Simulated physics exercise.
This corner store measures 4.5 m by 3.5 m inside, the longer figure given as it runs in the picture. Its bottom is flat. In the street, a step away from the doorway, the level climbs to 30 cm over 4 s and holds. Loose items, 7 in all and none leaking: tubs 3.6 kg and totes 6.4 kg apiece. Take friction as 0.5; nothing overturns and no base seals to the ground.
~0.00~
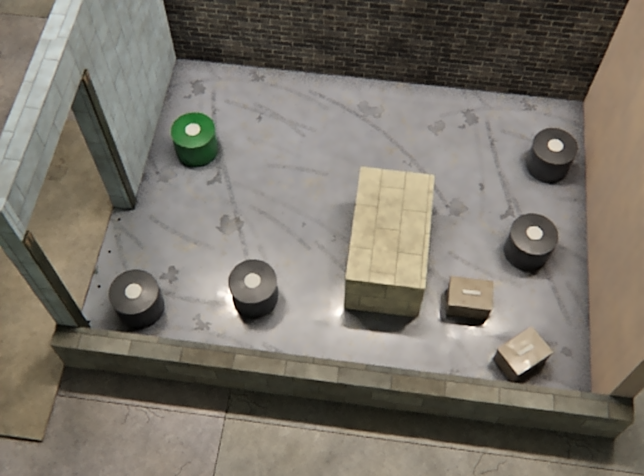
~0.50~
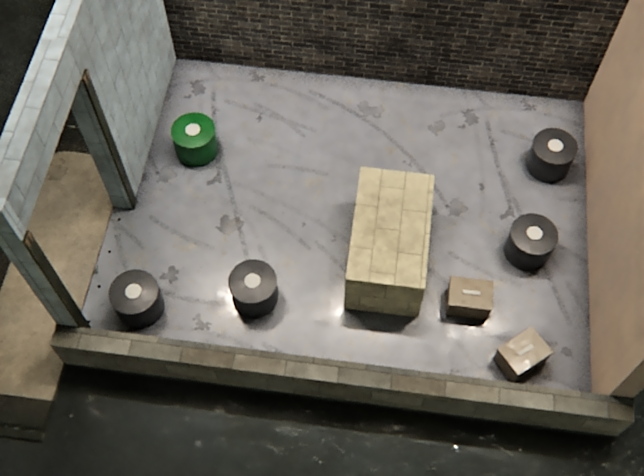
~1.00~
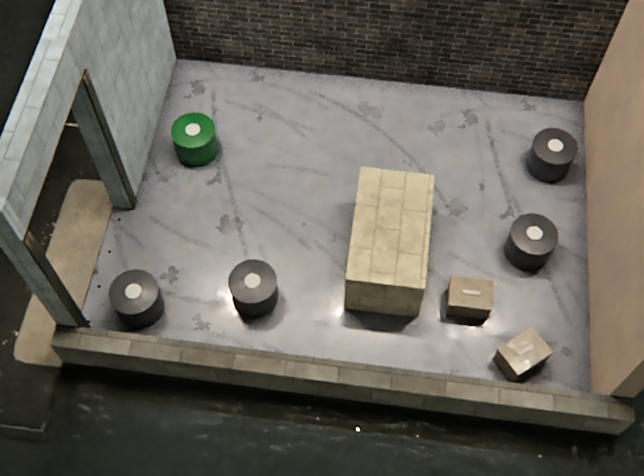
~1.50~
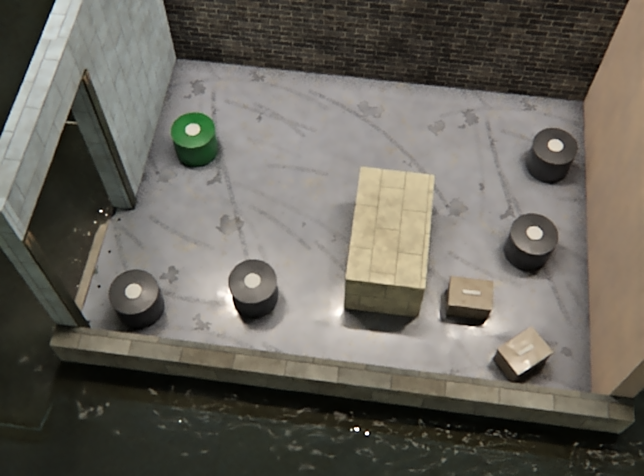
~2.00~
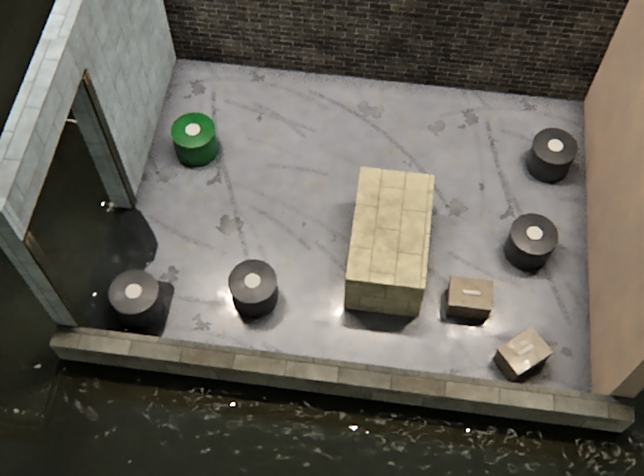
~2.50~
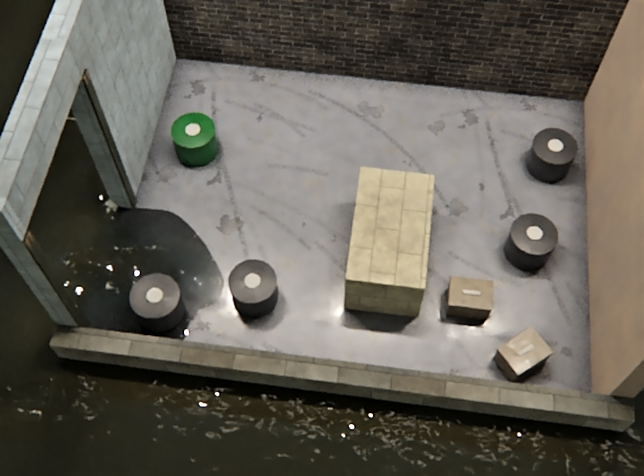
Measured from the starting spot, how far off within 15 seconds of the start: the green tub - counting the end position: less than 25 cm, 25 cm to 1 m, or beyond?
The green tub is nudged along.
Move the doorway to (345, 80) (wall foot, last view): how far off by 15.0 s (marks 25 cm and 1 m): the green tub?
Then the green tub moves a short way.
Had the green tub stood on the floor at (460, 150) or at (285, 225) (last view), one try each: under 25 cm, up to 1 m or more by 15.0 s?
In that order: It ends far away; it ends far away.
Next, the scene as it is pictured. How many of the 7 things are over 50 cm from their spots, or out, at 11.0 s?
I count 7.
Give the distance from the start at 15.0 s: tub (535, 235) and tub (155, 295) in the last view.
In turn: 250 cm, 300 cm.
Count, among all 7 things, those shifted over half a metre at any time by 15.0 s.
That makes 7.
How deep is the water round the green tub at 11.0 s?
Roughly 8 cm.
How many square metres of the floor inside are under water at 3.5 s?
About 4.0 m2.
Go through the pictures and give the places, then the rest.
The green tub at (193, 130) rests on the ground; water covers 0.0 m2; 0 of 7 have shifted, in the first frame.
The green tub at (193, 130), on the bottom; water covers 0.0 m2; 0 of 7 have shifted, in the second frame.
The green tub at (193, 130) rests on the ground; water covers 0.0 m2; 0 of 7 have shifted, in the third frame.
The green tub at (193, 130), on the bottom; 0.0 m2 under water; 0 of 7 have shifted, in the fourth frame.
The green tub at (193, 130) rests on the ground; water covers 0.3 m2; 0 of 7 have shifted, in the fifth frame.
The green tub at (193, 130) rests on the ground; 1.1 m2 under water; 1 of 7 have shifted, in the sixth frame.
After 3.5 s the green tub is near (193, 130), 0.0 m from its start, aground; 1 afloat.
After 6.8 s the green tub is near (193, 130), 0.0 m from its start, aground; 4 afloat.
After 11.0 s the green tub is near (251, 135), 0.6 m from its start, afloat; 7 afloat.
After 15.0 s the green tub is near (239, 144), 0.6 m from its start, afloat; 7 afloat.
